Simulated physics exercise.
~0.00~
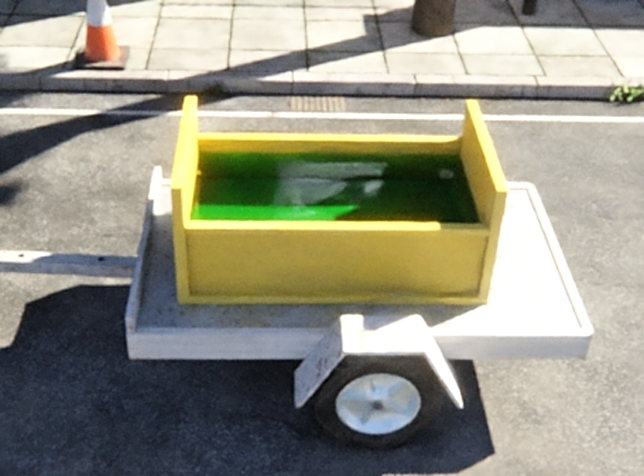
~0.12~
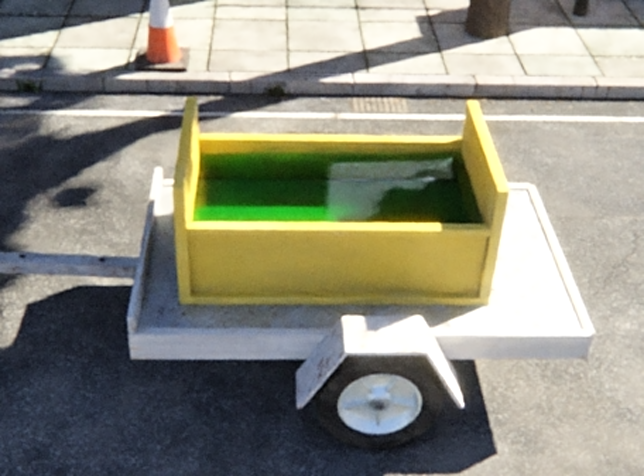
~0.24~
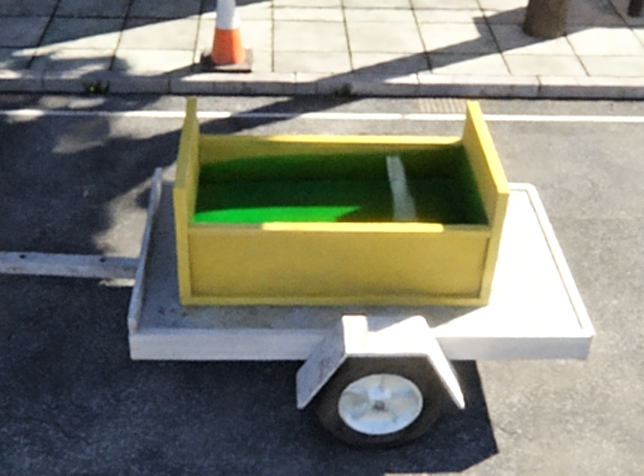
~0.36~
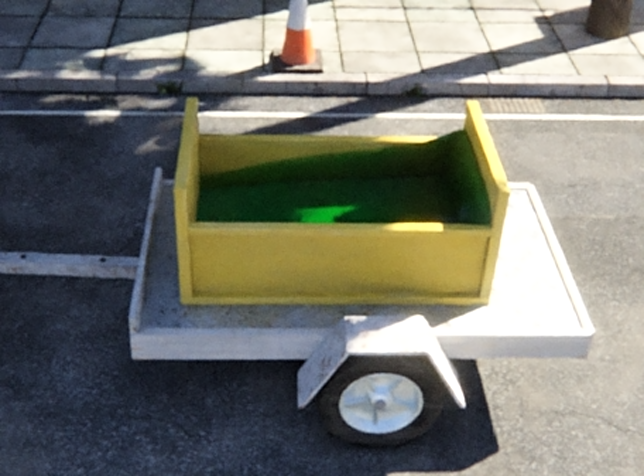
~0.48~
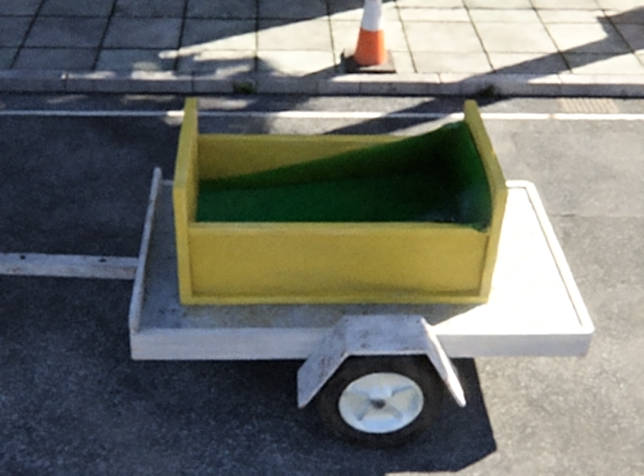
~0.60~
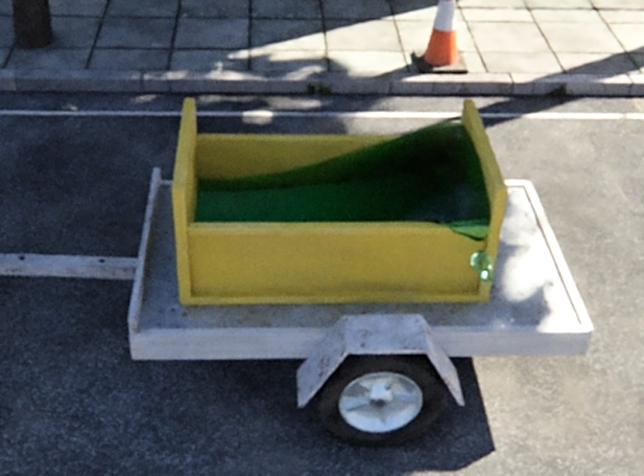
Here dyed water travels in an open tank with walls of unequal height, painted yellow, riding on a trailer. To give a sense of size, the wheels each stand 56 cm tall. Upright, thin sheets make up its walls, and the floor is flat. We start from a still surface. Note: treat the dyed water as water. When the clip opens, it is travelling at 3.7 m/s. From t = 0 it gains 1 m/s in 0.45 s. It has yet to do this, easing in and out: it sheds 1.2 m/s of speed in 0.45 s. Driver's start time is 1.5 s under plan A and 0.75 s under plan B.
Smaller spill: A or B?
A.
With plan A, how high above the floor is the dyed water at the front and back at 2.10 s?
Front 44 cm, back 12 cm.
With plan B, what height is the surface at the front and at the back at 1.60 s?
Measured: Front = 56 cm, back = 10 cm.
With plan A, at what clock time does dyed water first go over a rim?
The first spill happens at roughly 0.7 s.
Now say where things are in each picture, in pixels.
The dyed water reaches (212, 157) at the front end; it reaches (448, 160) at the back end; no slope yet; the front is on the left, levels are read along the far wall; a wheel hub at (379, 411), in the first frame.
The dyed water reaches (213, 158) at the front end; it reaches (449, 160) at the back end; no slope yet, in the second frame.
The dyed water reaches (214, 169) at the front end; it reaches (451, 150) at the back end; it is heaped 6° towards the back, in the third frame.
The dyed water reaches (214, 180) at the front end; it reaches (453, 135) at the back end; it is heaped 13° towards the back, in the fourth frame.
The dyed water reaches (214, 185) at the front end; it reaches (453, 125) at the back end; it is heaped 17° towards the back, in the fifth frame.
The dyed water reaches (213, 185) at the front end; it reaches (452, 119) at the back end; it is heaped 20° towards the back and 3° towards the near side; a wheel hub at (381, 409), in the sixth frame.
For plan A, At 2.10 s it stands 13 cm high behind and 44 cm in front; 6 per cent has gone over the far side and the near side.
For plan A, At 4.93 s 9 per cent has gone over the near side and the far side, 25 of 291 litres.
For plan B, At 1.60 s it stands 10 cm high behind and 57 cm in front; 7 per cent has gone over the far side and the near side.
For plan B, At 4.18 s 23 per cent has gone over the near side and the far side, 66 of 291 litres.
